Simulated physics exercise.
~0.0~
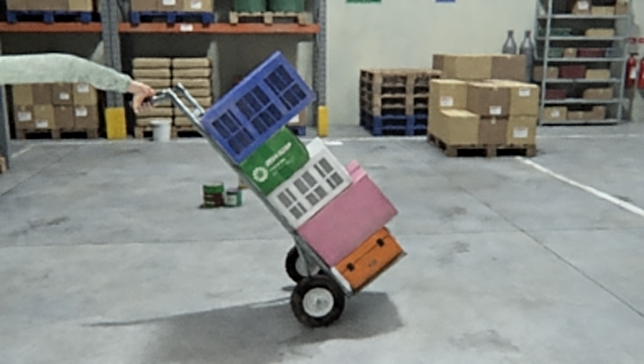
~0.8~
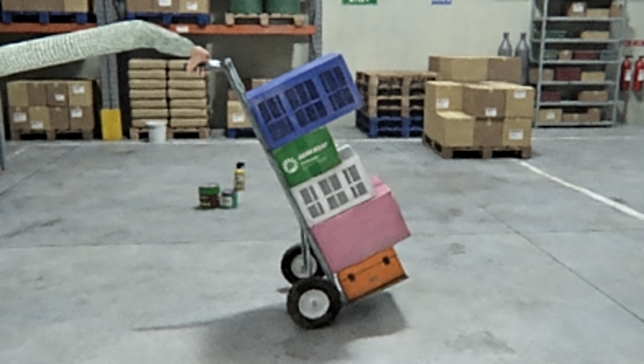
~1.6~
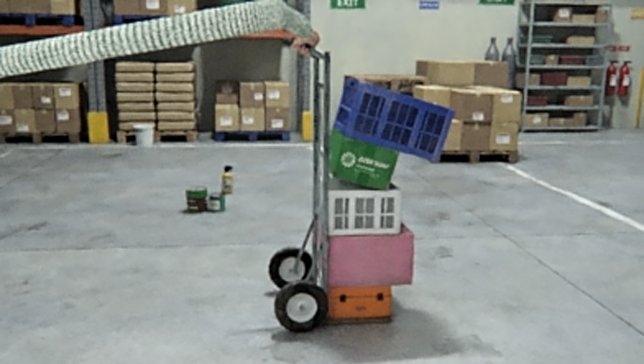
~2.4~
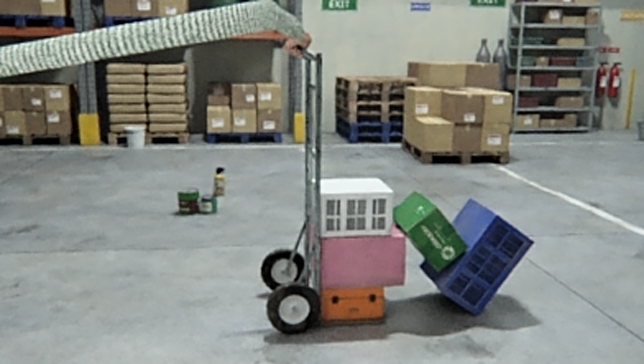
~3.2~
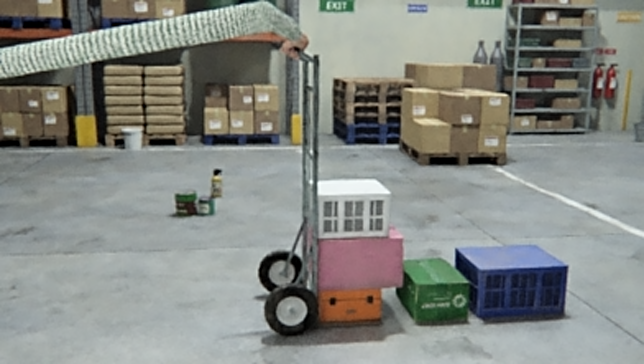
In a warehouse with a grey concrete floor, seen from the side, pallets of boxes and loaded shelves line the back. An arm in a pale knitted sleeve reaches from the left to grip a tilted hand truck stacked with an orange toolbox, pink parcel, white crate, green box and blue crate, bottom to top. The arm swings the truck upright as the view shifts slightly right. The blue crate and green box tip forward, then tumble off to the right. They settle on the floor, green beside the truck and blue beyond it, while the other three stay stacked.
